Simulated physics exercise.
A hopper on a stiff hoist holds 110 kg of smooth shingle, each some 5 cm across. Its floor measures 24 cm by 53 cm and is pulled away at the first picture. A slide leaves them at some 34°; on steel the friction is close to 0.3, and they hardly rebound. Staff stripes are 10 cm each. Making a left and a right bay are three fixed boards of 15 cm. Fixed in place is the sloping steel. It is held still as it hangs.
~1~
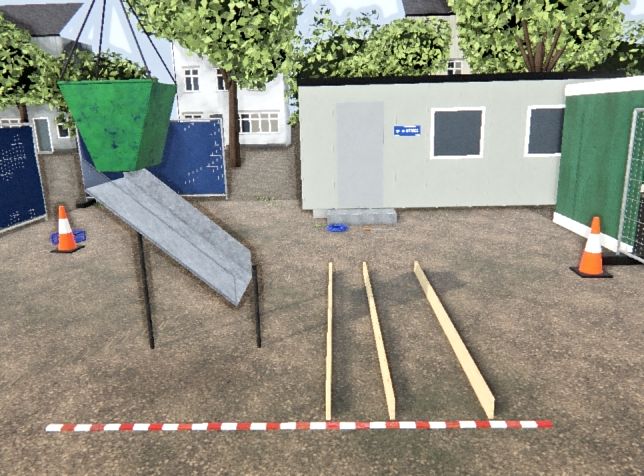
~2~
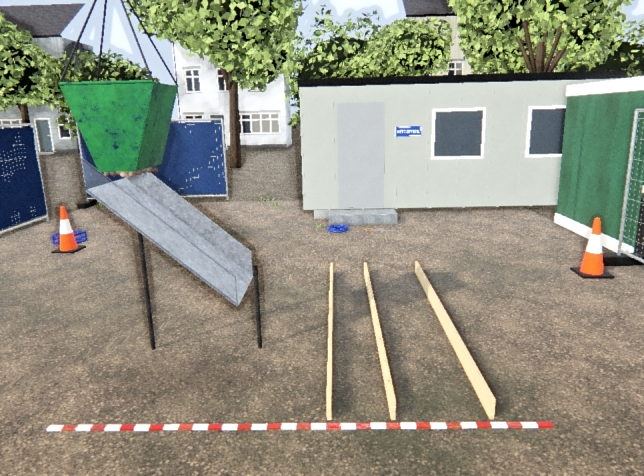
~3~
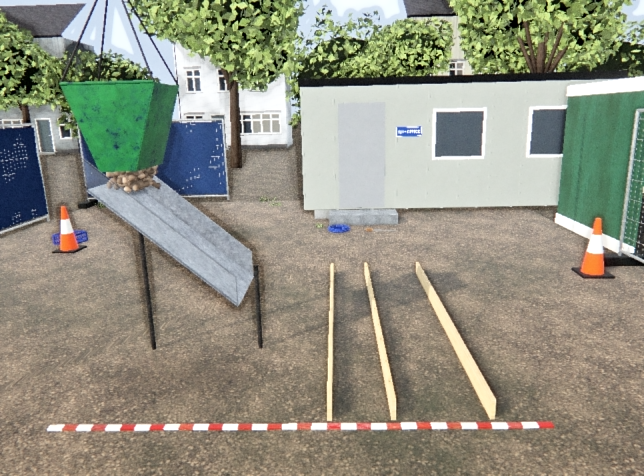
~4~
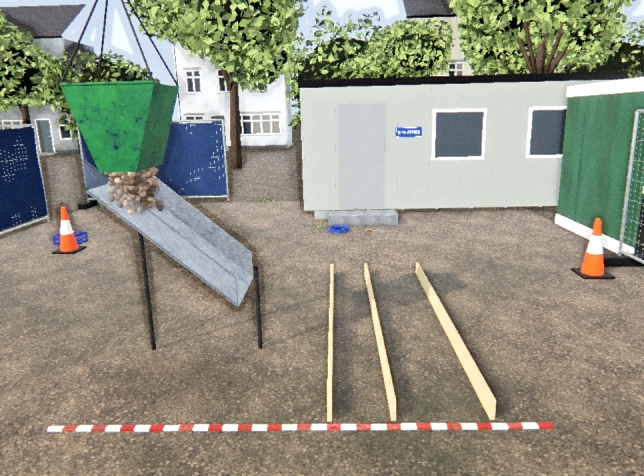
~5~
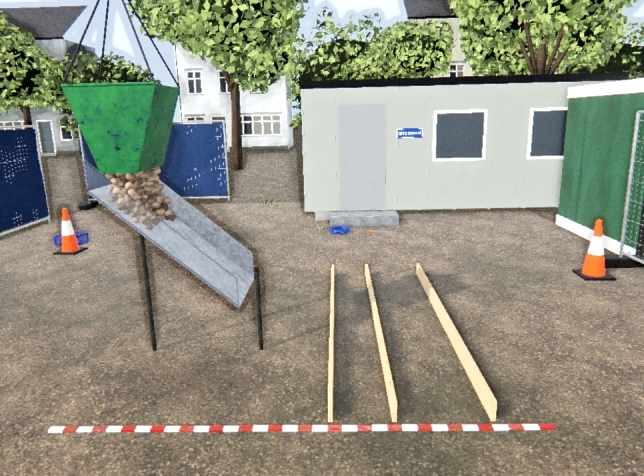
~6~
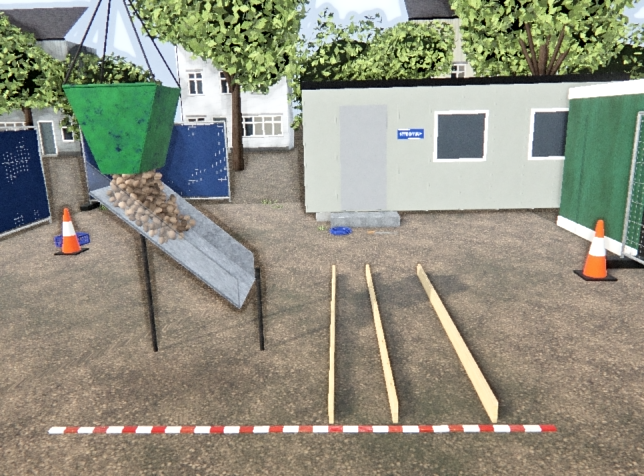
We see a green container hanging still above a sloping grey chute in a yard; brownish lumps like stones emerge from its underside, thicken into a heap on the chute's upper part, and spread down the slope toward the right.
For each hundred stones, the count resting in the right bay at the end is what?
It is about 0.
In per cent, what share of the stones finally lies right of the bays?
Roughly 0 per cent of it.
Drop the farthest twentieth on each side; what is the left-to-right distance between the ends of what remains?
Spread, left to right, approx 90 cm.
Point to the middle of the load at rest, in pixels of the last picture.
I'd point to somewhere near (314, 374).
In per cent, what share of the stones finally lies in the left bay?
I'd say close to 20 per cent.
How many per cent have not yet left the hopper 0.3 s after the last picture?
Some 0 per cent is still held.
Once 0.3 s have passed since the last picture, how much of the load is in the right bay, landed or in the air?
Something like 0 percent.
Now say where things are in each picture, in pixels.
The outlet is at (115, 164); nothing has dropped yet, in the first picture.
The outlet is at (116, 164); 5 % is out, in the second picture.
Outlet at (117, 164), the stream shows down to (143, 186); 86 % still inside, in the third picture.
Outlet at (117, 165), the stream shows down to (147, 207); 74 % still inside, in the fourth picture.
Outlet at (118, 166), the stream shows down to (161, 219); 61 % still inside, in the fifth picture.
Outlet at (119, 167), the stream shows down to (178, 233); 48 % still inside, in the sixth picture.
Then, 0.3 s after the last picture, 0 % in the hopper, 85 % on the steel, 15 % falling or lying left of the bays; the stones farthest right are at (300, 333).
Then, 0.7 s after the last picture, 0 % in the hopper, 23 % on the steel, 73 % falling or lying left of the bays, 4 % falling or lying in the left bay; the stones farthest right are at (360, 362).
Then, 1.3 s after the last picture, 0 % in the hopper, 80 % falling or lying left of the bays, 20 % falling or lying in the left bay; the stones farthest right are at (382, 371).
Then, 2.2 s after the last picture, 0 % in the hopper, 79 % falling or lying left of the bays, 21 % falling or lying in the left bay; the stones farthest right are at (383, 377).
Then, 4.1 s after the last picture, 0 % in the hopper, 79 % left of the bays, 21 % in the left bay; the stones farthest right are at (383, 377).
